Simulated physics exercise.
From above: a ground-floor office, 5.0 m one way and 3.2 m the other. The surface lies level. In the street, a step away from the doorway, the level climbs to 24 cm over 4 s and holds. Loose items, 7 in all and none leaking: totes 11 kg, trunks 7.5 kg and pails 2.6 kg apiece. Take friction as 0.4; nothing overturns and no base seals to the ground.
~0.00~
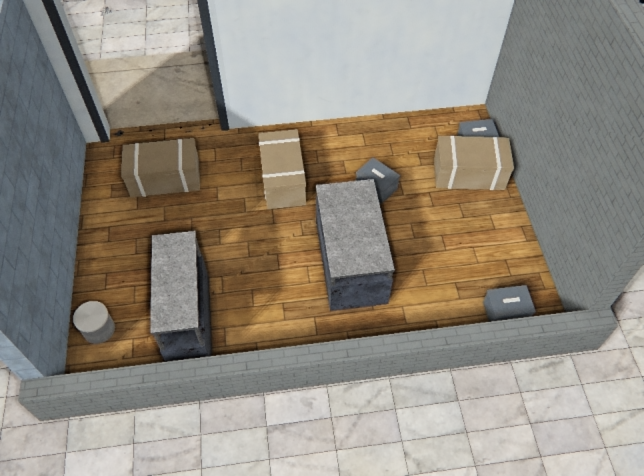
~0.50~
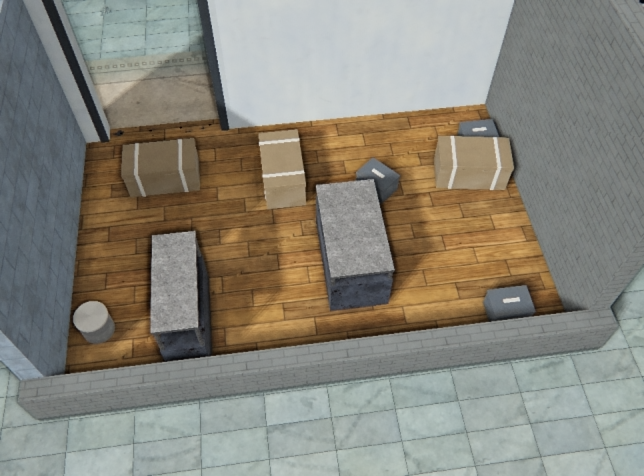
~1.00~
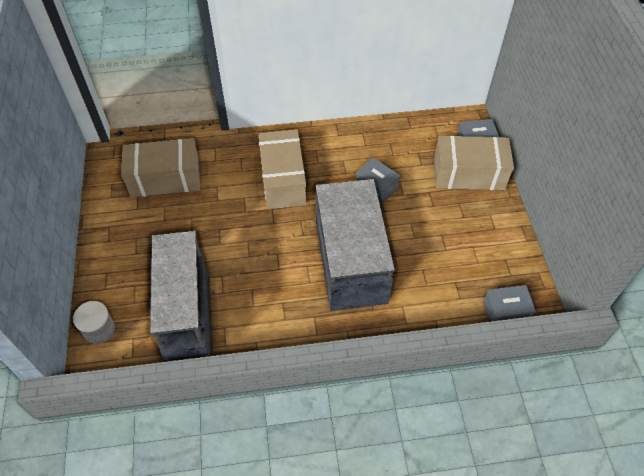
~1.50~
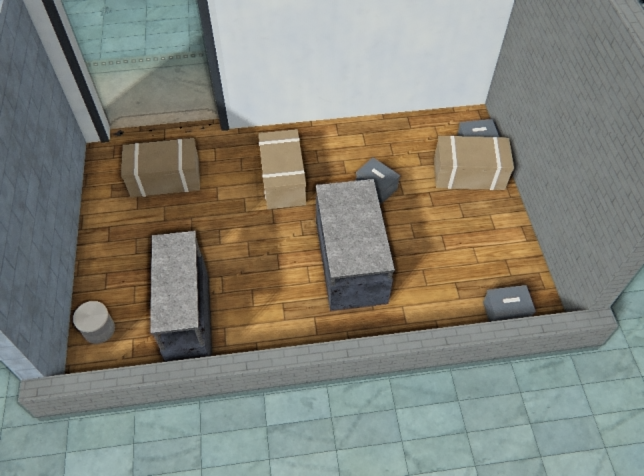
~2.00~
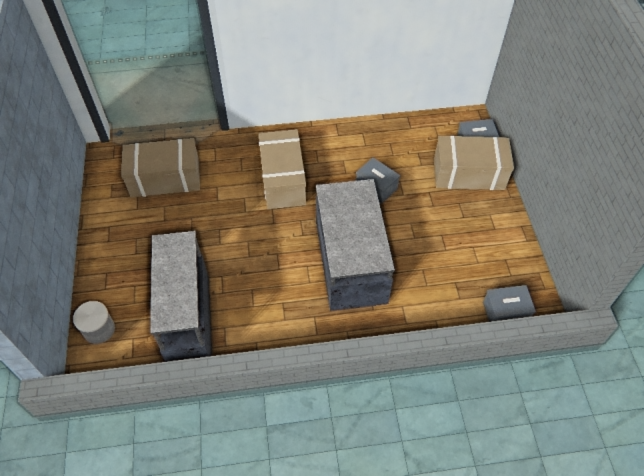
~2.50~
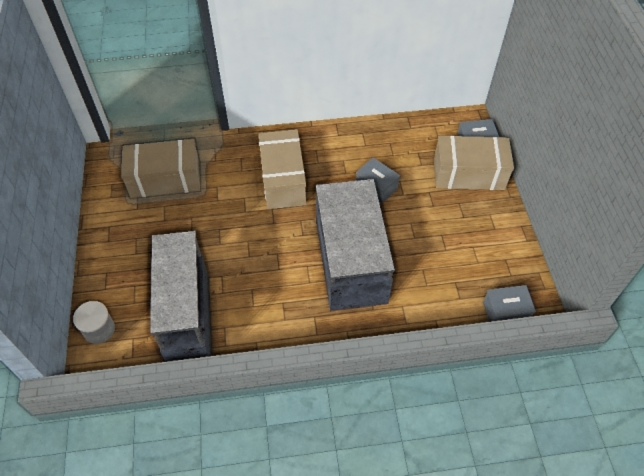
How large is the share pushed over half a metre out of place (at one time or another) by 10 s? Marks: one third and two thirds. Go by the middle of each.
Share: Between one and two thirds.
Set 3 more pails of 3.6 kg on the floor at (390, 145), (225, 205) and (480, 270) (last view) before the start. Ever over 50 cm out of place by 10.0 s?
In that order: Short of it, past it, more.
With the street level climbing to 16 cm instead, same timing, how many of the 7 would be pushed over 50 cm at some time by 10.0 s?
Then 2.
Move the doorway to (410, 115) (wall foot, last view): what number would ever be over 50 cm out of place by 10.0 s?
In that case 5 of them.
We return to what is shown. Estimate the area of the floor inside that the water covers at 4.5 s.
Roughly 6.5 m2.
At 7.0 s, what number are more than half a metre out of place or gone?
I count 2.
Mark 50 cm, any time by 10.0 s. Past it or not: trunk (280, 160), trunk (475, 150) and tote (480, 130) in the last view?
In turn: Over, less, less.
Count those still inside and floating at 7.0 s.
At that moment 2.
After 3.5 s 1 of 7 are over 50 cm from their spots; 0 afloat.
After 4.5 s 1 of 7 are over 50 cm from their spots; 1 afloat.
After 7.0 s 2 of 7 are over 50 cm from their spots; 2 afloat.
After 10.0 s 4 of 7 are over 50 cm from their spots, and 4 have been at some point; 4 afloat.
